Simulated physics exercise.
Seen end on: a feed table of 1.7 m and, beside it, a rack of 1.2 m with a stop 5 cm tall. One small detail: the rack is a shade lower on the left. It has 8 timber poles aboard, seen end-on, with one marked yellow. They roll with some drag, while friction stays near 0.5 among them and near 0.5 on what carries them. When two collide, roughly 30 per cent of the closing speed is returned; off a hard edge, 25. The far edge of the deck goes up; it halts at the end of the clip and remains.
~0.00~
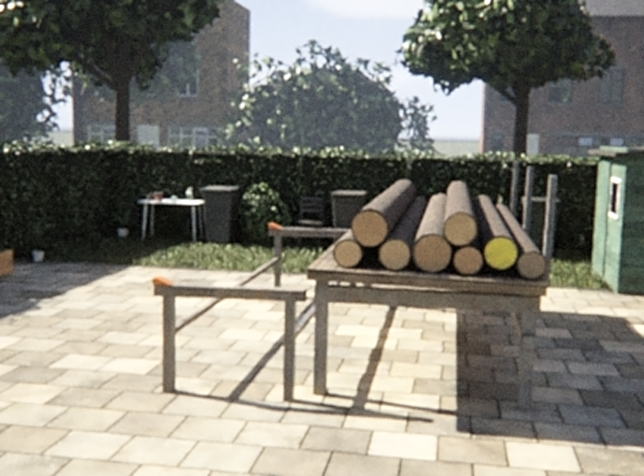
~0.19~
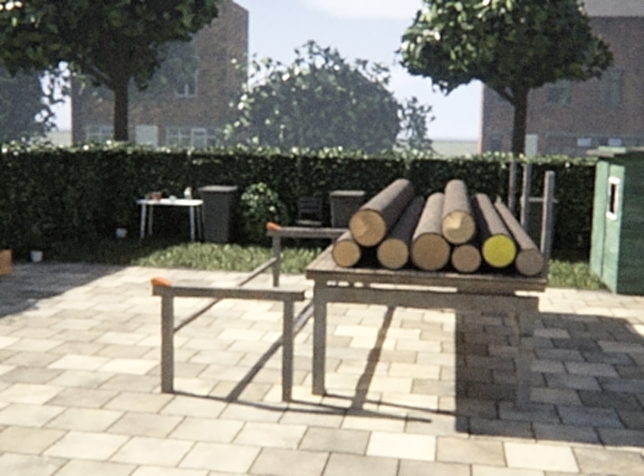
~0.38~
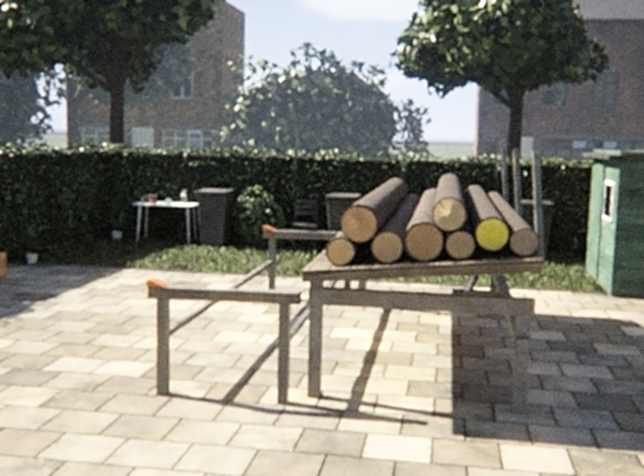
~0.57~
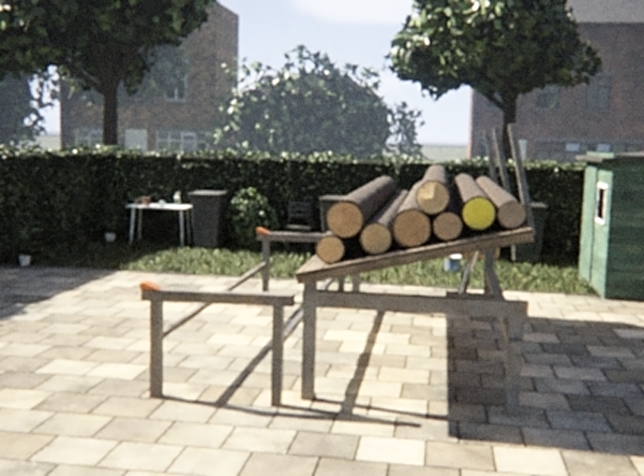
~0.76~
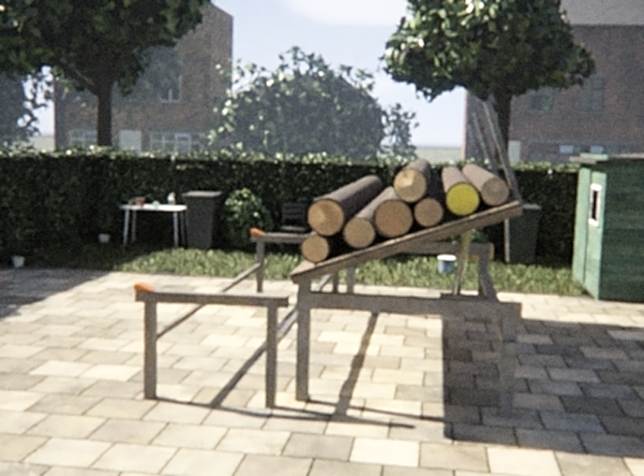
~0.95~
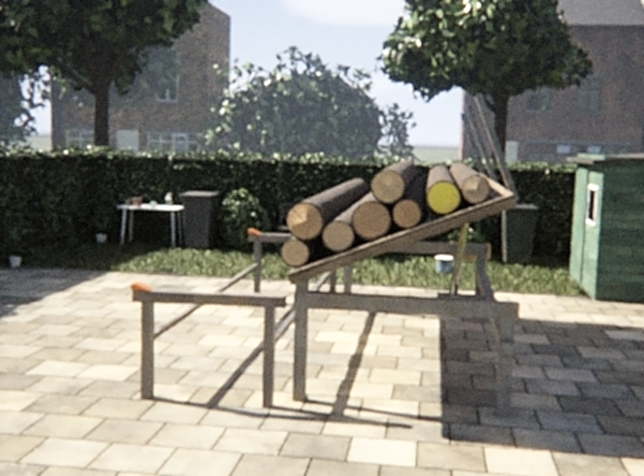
The footage shows a pile of logs, one with a yellow end, on a wooden table beside a lower rack in a paved yard; the tabletop's right side rises steadily, and the logs shift left down the slope.
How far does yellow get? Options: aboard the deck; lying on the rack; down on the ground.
It ends up lying on the rack.
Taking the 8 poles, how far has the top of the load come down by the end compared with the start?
Comparing start and end, it's lower by about 20 cm.
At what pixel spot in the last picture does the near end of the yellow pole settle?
You'll find it at roughly (244, 278) in the final picture.
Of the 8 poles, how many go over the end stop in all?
Counted up, it is 2.
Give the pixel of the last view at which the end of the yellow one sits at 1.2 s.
Roughly at (409, 210) in the last picture.
By 1.2 s, yellow is on the deck, 100 cm from the hinge, rolling left; 0 of 8 over the stop.
By 1.4 s, yellow is on the deck, 70 cm from the hinge, rolling left; 0 of 8 over the stop.
By 1.7 s, yellow is on the deck, 10 cm from the hinge, rolling left; 0 of 8 over the stop.
By 1.9 s, yellow is up on others, 105 cm from the rack's far end, rolling left; 0 of 8 over the stop.
Finally (5.4 s), yellow is on the rack, 90 cm from the rack's far end; 2 of 8 over the stop.
